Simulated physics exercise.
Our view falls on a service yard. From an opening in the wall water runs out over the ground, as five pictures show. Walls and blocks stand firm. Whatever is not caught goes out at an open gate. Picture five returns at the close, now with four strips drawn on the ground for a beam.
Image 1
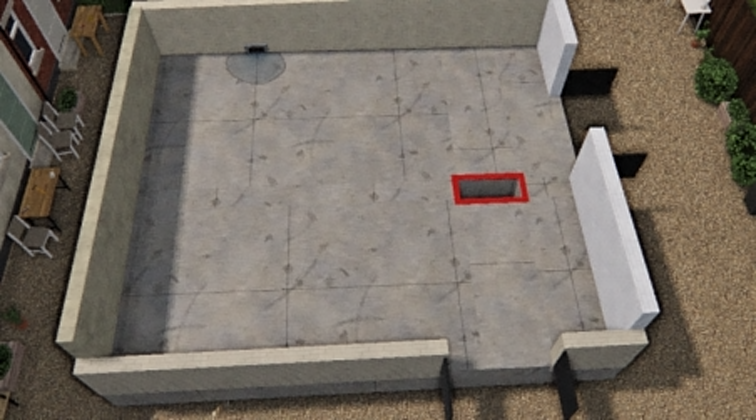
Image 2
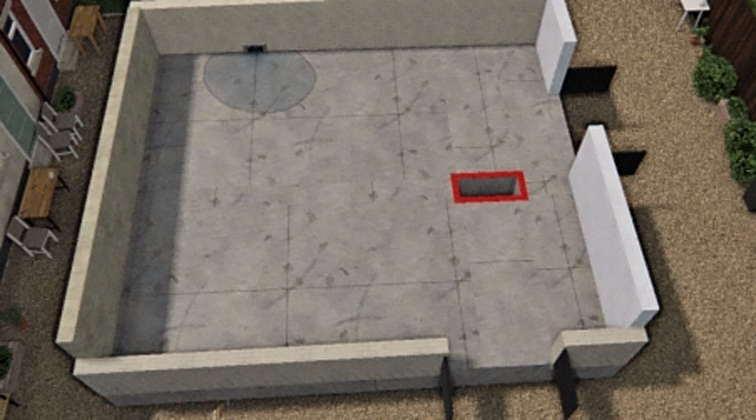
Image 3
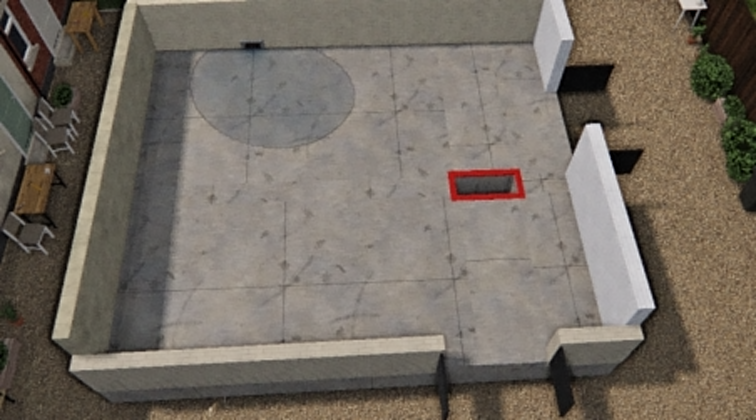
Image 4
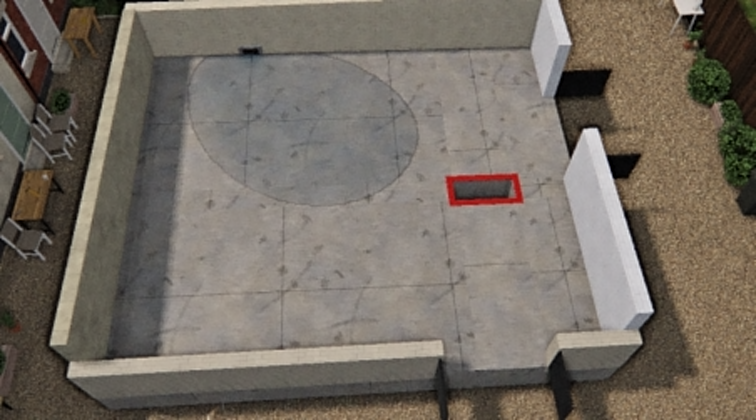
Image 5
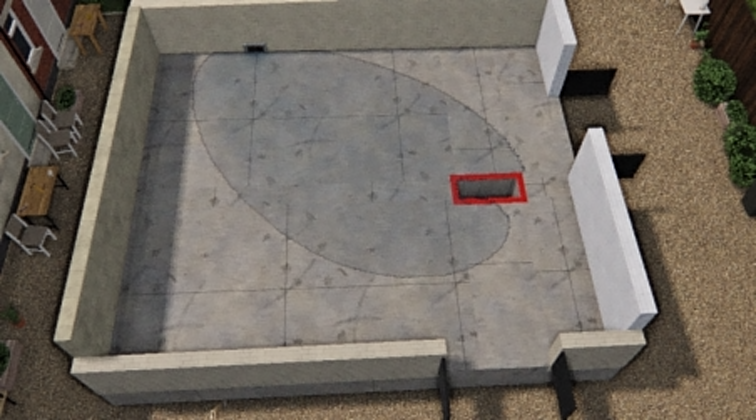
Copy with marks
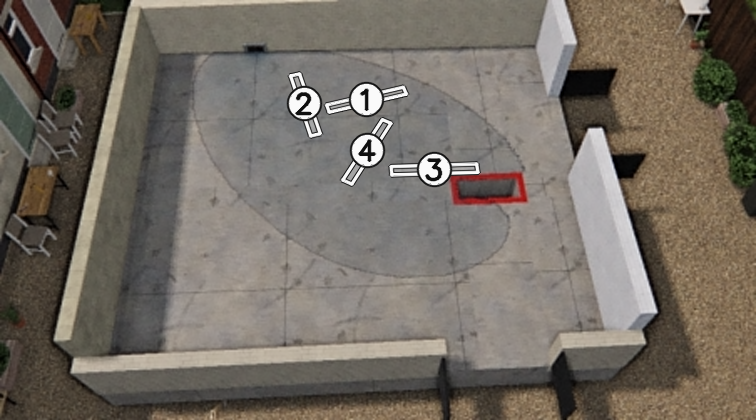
In a walled service yard with a paved floor, a small wet patch lies beneath an outfall at the upper left. The patch widens into a broad oval, stretching down and to the right across the slabs, until its edge reaches the red-rimmed drain pit, which takes in water.
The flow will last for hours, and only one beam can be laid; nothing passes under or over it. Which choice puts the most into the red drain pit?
The answer is place 1.
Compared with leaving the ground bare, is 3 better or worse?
Worse.
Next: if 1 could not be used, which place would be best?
Place 2.
On the marked copy, 1 from (327, 108) to (404, 90); 2 from (295, 74) to (315, 134); 3 from (391, 170) to (477, 168); 4 from (347, 182) to (386, 121).
Choosing 1, about 20 % of the stream goes into the red drain pit, about 75 % out by the gates.
Choosing 2, about 13 % of the stream goes into the red drain pit, about 83 % out by the gates.
Choosing 3, about 8 % of the stream goes into the red drain pit, about 87 % out by the gates.
Choosing 4, about 6 % of the stream goes into the red drain pit, about 86 % out by the gates.
